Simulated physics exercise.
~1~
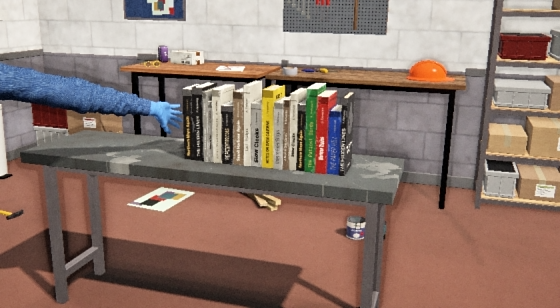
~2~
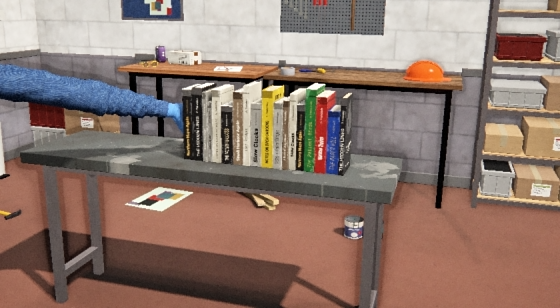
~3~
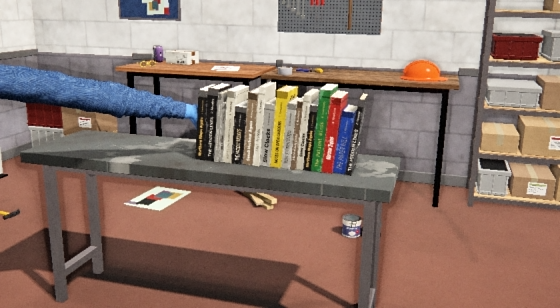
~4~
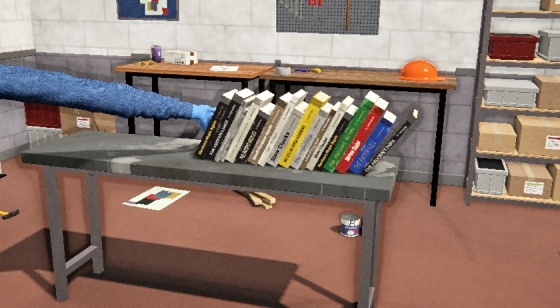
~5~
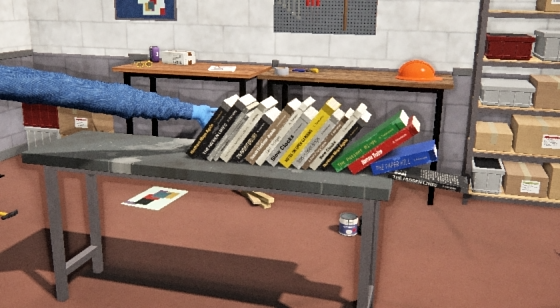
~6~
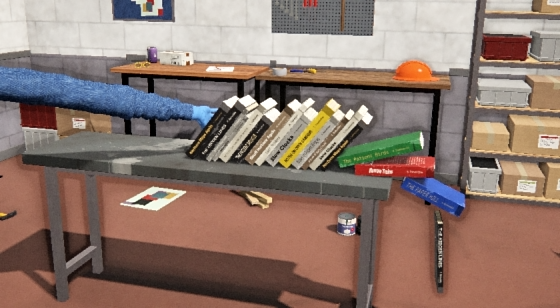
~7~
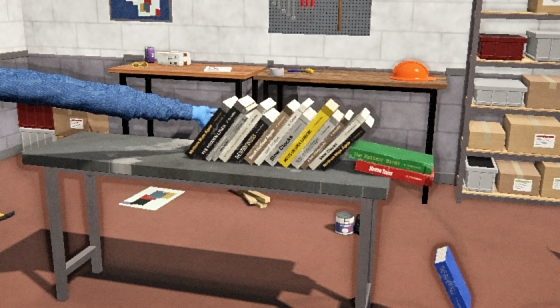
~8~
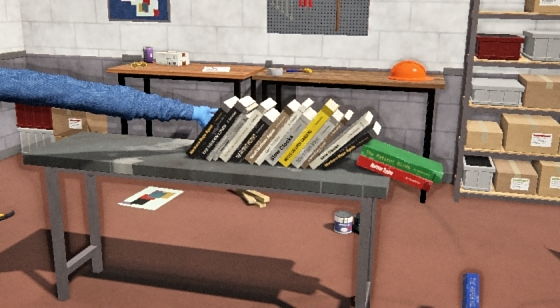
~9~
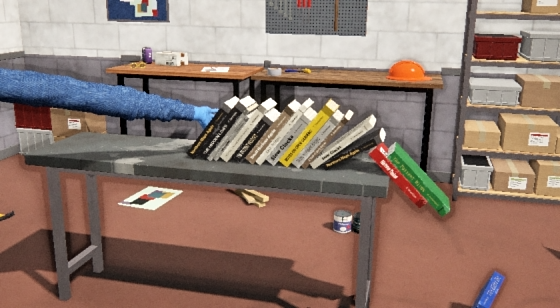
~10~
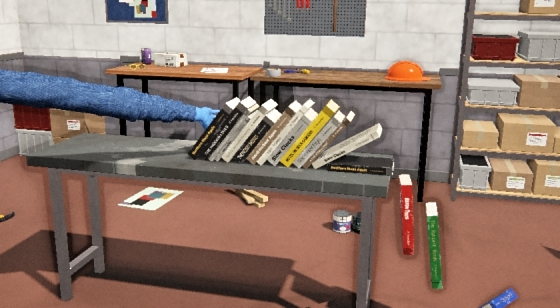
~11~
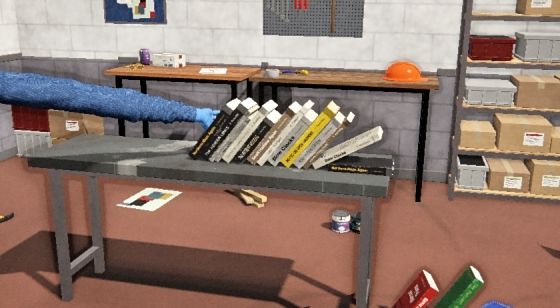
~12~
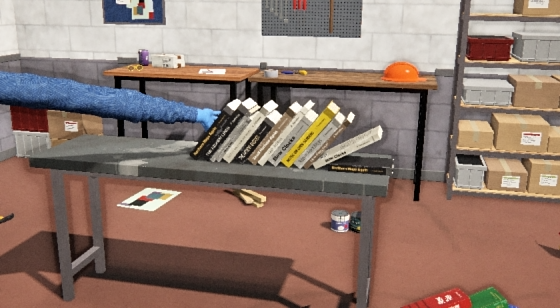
In a workshop, a blue-sleeved arm with a gloved hand pushed a row of books on a table until they leaned right, and four at the far end toppled to the floor, the red and green ones last, while the rest stayed slumped on top.
